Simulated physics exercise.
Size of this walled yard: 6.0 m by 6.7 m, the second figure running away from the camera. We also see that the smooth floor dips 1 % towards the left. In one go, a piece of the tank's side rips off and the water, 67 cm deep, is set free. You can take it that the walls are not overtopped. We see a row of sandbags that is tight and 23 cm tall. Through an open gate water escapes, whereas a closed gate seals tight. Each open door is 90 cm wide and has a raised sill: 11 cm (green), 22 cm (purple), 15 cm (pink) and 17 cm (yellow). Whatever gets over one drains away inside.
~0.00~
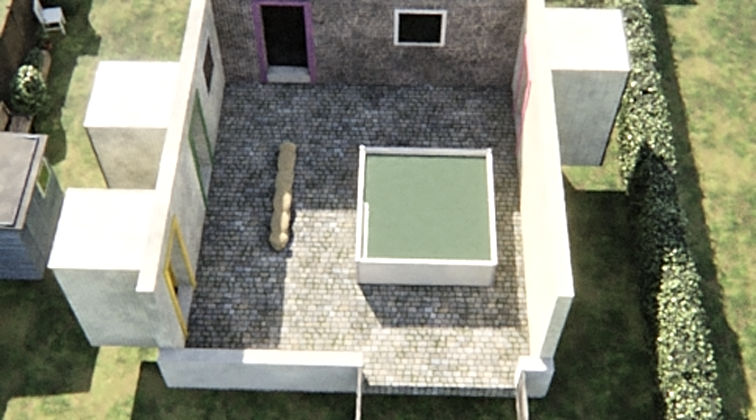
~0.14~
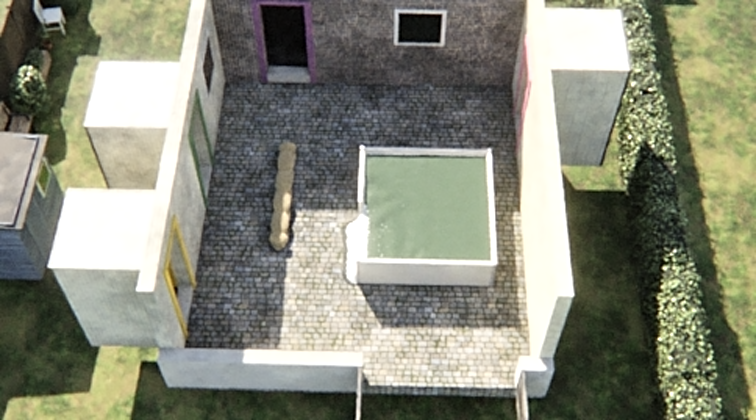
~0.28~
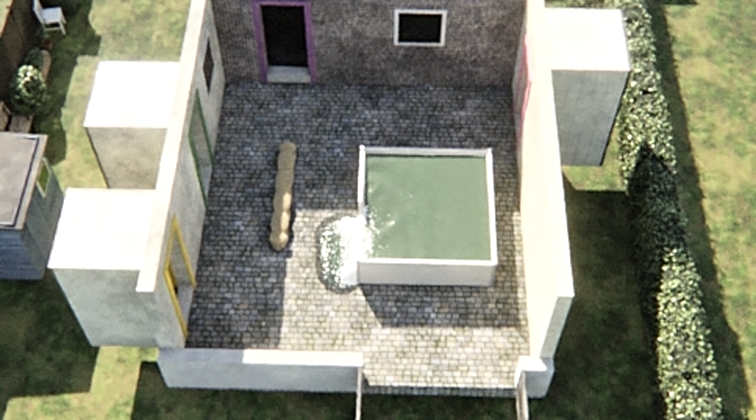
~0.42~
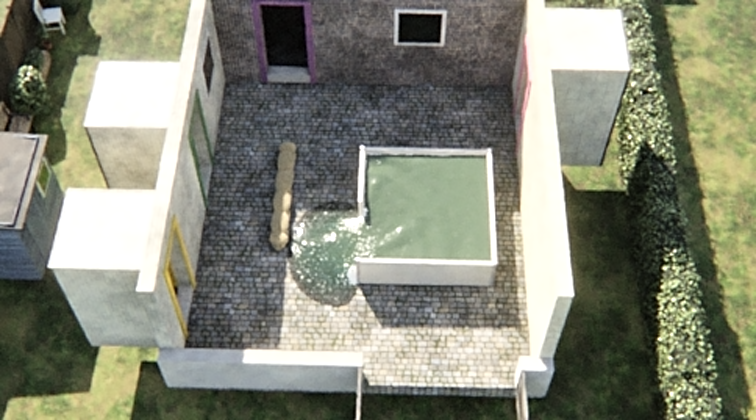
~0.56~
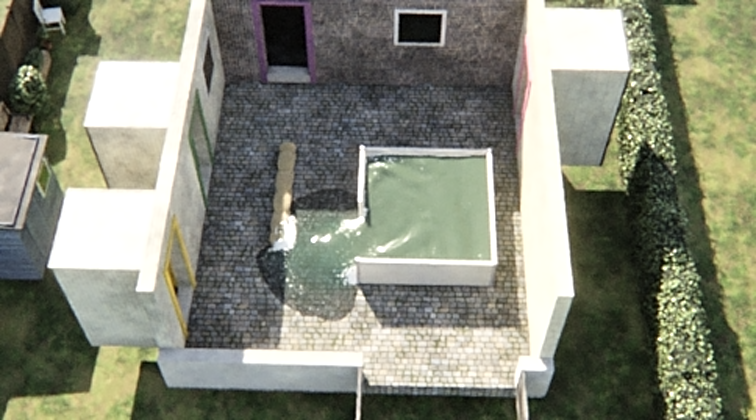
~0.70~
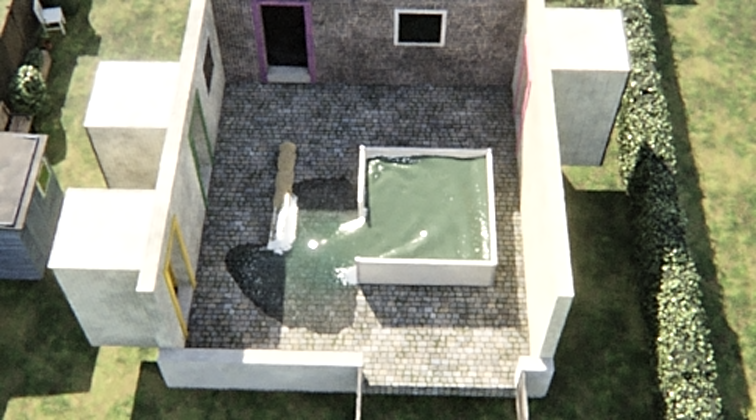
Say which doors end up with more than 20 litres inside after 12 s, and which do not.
Green door not more than 20 litres inside, purple door not more than 20 litres inside, pink door not more than 20 litres inside, yellow door more than 20 litres inside.
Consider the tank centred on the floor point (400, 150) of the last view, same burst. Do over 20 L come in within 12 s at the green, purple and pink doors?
Result - green door exceeds it, purple door does not exceed it, pink door does not exceed it.
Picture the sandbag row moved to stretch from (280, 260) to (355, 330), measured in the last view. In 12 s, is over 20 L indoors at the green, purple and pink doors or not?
Then the green door is too much, the purple door is fine, and the pink door is fine.
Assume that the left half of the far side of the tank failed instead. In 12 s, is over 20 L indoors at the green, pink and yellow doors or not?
So green stays lower, pink stays lower, yellow stays lower.
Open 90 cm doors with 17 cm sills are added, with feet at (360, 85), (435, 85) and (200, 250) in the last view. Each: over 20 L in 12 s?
Check each in turn: The first fails, the second fails, the third succeeds.
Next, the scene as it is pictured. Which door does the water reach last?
Pink.
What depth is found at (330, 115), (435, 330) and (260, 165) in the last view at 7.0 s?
Around 12 cm, 4 cm and 7 cm.
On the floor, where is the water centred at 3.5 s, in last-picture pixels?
The water's centre sits at about (341, 239).
After 1.4 s water covers 30 % of the floor and is deepest (44 cm) near (287, 247); green door not reached, purple door not reached, pink door not reached, yellow door 27 cm at the sill, 1 L in.
After 2.2 s water covers 45 % of the floor and is deepest (52 cm) near (182, 368); green door 9 cm at the sill, 0 L in, purple door 3 cm at the sill, 0 L in, pink door not reached, yellow door 34 cm at the sill, 53 L in.
After 3.5 s water covers 60 % of the floor and is deepest (32 cm) near (193, 295); green door 8 cm at the sill, 0 L in, purple door 9 cm at the sill, 0 L in, pink door not reached, yellow door 28 cm at the sill, 176 L in.
After 7.0 s water covers 95 % of the floor and is deepest (22 cm) near (182, 368); green door 5 cm at the sill, 0 L in, purple door 15 cm at the sill, 0 L in, pink door 5 cm at the sill, 0 L in, yellow door 20 cm at the sill, 271 L in.
After 12.0 s water covers 95 % of the floor and is deepest (14 cm) near (405, 109); green door 8 cm at the sill, 0 L in, purple door 10 cm at the sill, 0 L in, pink door 10 cm at the sill, 0 L in, yellow door 12 cm at the sill, 276 L in.
